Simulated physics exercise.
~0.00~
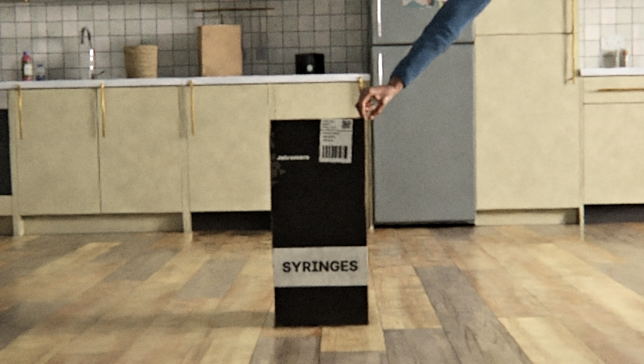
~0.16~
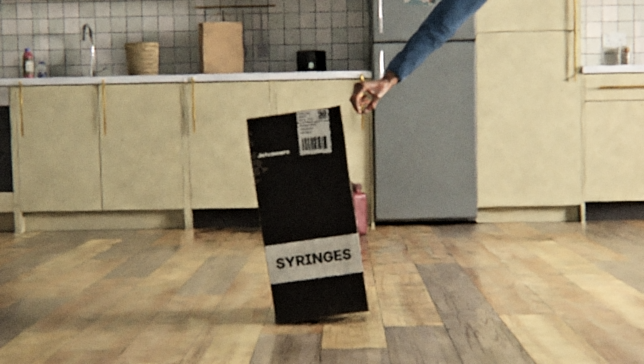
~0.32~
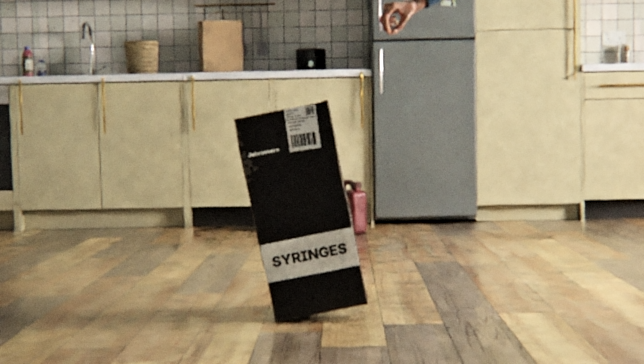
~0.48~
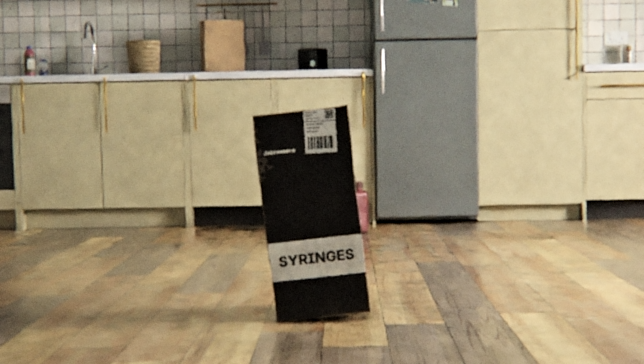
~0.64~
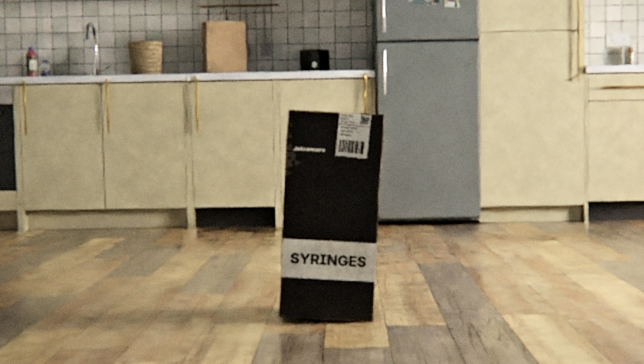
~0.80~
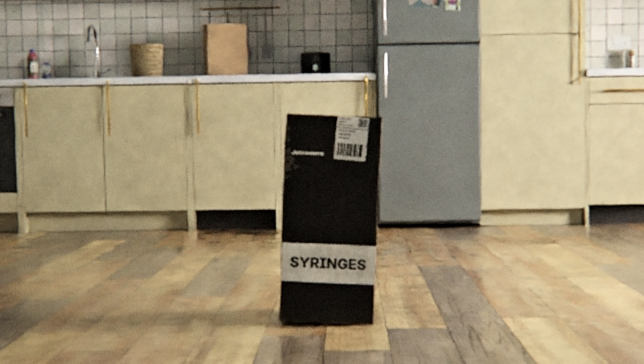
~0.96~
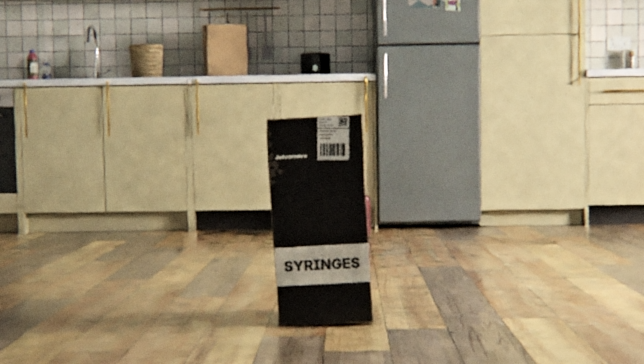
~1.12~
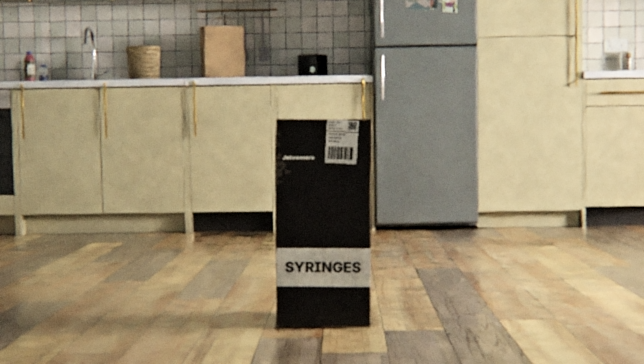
A tall black box labelled "SYRINGES" stands on the patchwork wooden floor of a kitchen, seen from low at the front by a slightly swaying camera. Behind it are cream cabinets with a sink, a basket and a paper bag on the counter, and a grey fridge to the right. A blue-sleeved arm reaches in from the upper right, pushes the box near its top and draws away as it tips left. The box leans further, then swings back to the right, rocks slightly left again, and settles upright on its base.
